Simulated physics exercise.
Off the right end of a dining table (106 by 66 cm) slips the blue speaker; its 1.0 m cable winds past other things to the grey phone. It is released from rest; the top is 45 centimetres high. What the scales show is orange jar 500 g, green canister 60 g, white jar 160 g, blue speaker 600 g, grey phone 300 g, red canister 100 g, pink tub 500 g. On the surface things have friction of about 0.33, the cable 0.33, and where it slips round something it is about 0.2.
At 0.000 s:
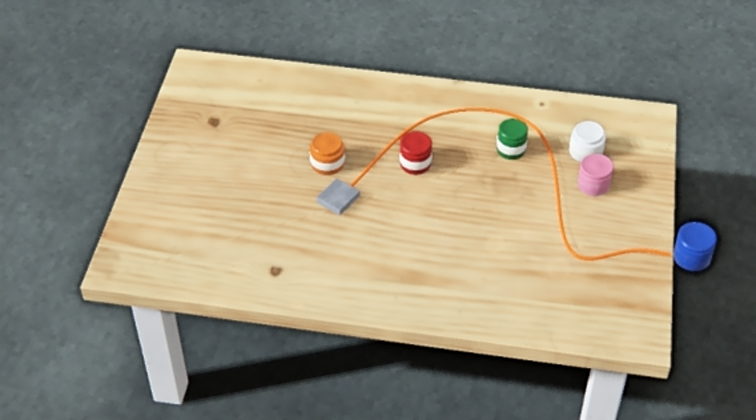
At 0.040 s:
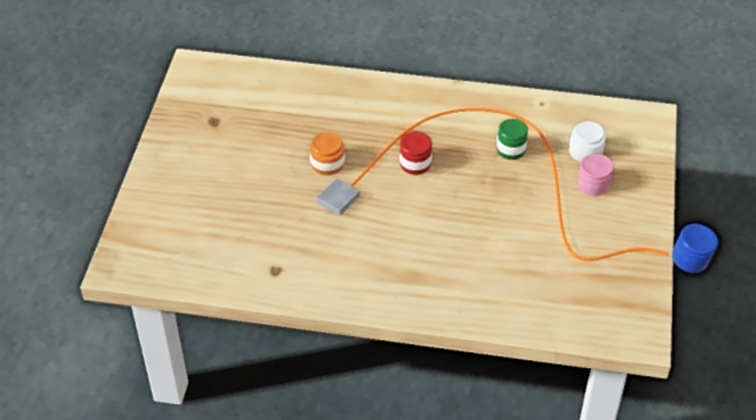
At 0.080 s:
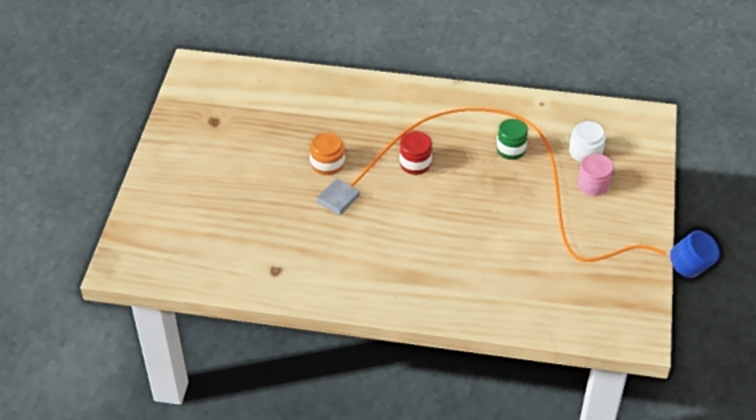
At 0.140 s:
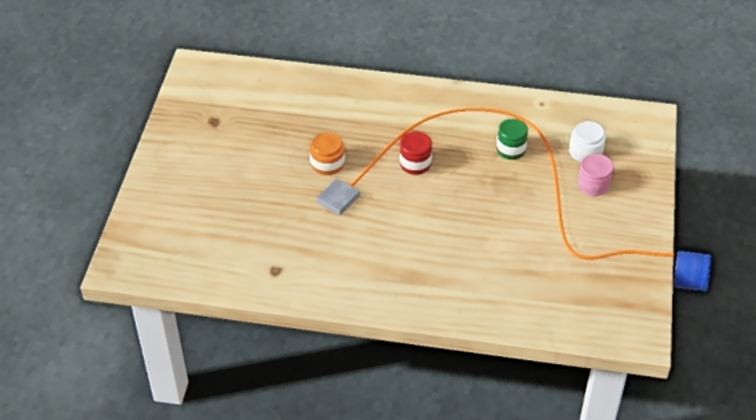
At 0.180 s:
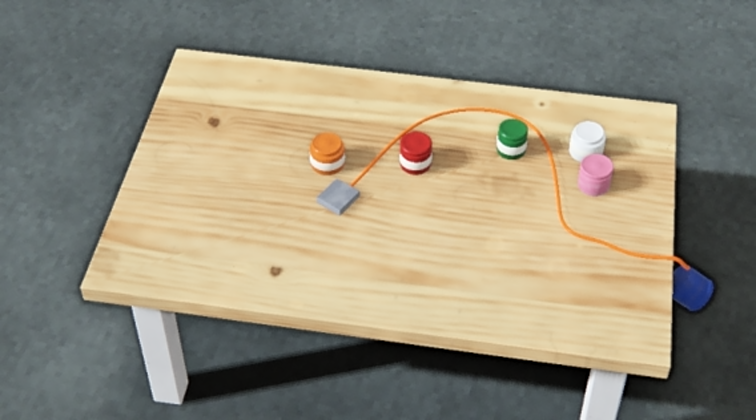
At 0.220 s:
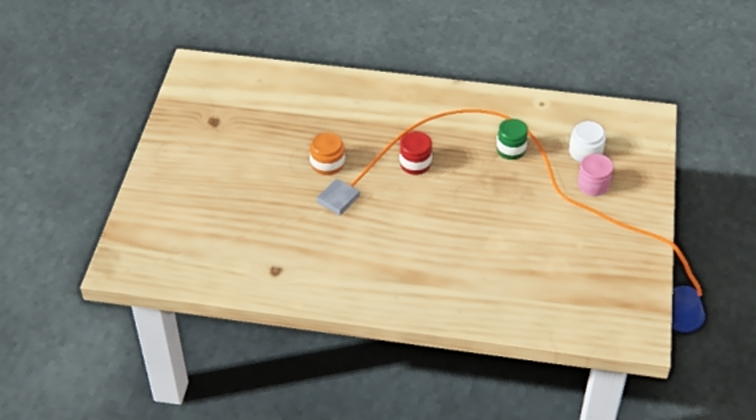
A wooden table held several small colored containers and a grey phone with an orange cable, while a blue speaker tipped over and dropped beyond the right edge, pulling the cable after it.
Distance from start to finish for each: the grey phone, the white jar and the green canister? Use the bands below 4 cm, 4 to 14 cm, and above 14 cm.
The grey phone ends below 4 cm, the white jar ends below 4 cm, the green canister ends above 14 cm.
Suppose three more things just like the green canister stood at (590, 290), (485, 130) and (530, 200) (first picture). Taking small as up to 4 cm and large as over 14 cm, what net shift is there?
In that order: Small, large, middling.
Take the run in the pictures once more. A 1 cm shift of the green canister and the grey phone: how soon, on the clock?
On the clock, green canister 0.30 s and grey phone 0.36 s.
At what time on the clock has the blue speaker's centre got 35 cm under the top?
That is: 0.32 s.
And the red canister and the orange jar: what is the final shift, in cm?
For the red canister it's 15 cm, while the orange jar comes to 0 cm.
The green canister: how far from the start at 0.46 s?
The green canister is 30 cm out of place.
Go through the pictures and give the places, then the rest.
The first picture shows shows, grey phone (338, 194); white jar (589, 131); green canister (514, 128); cable runs through (620, 253) (560, 214) (542, 137) (453, 111) (382, 153).
The second picture shows shows, blue speaker (698, 238); cable runs through (619, 253) (543, 137) (382, 153).
The third picture shows shows, blue speaker (695, 254); cable runs through (617, 253) (543, 137) (382, 153).
The fourth picture shows shows, blue speaker (693, 271); cable runs through (621, 253) (543, 137) (382, 153).
The fifth picture shows shows, blue speaker (689, 288); cable runs through (646, 256) (542, 137) (382, 153).
The sixth picture shows shows, grey phone (338, 194); white jar (589, 131); green canister (514, 128); cable runs through (681, 255) (593, 210) (539, 145) (454, 112) (382, 153).
After 0.5 s, the cable's tail end at (361, 185); green canister on its side, 28 cm off its start, grey phone 2 cm off its start, red canister 10 cm off its start.
After 0.7 s, the cable's tail end at (361, 185); green canister over the edge, grey phone 2 cm off its start, red canister 14 cm off its start.
After 1.0 s, the cable's tail end at (361, 185); green canister over the edge, grey phone 2 cm off its start at (347, 190), red canister 14 cm off its start at (441, 191).
After 1.2 s, the cable's tail end at (361, 185); green canister over the edge, grey phone 2 cm off its start, red canister 14 cm off its start.
After 2.4 s, the cable's tail end at (361, 185); green canister over the edge, grey phone 2 cm off its start at (347, 190), white jar 0 cm off its start at (590, 131), red canister 14 cm off its start at (441, 191).
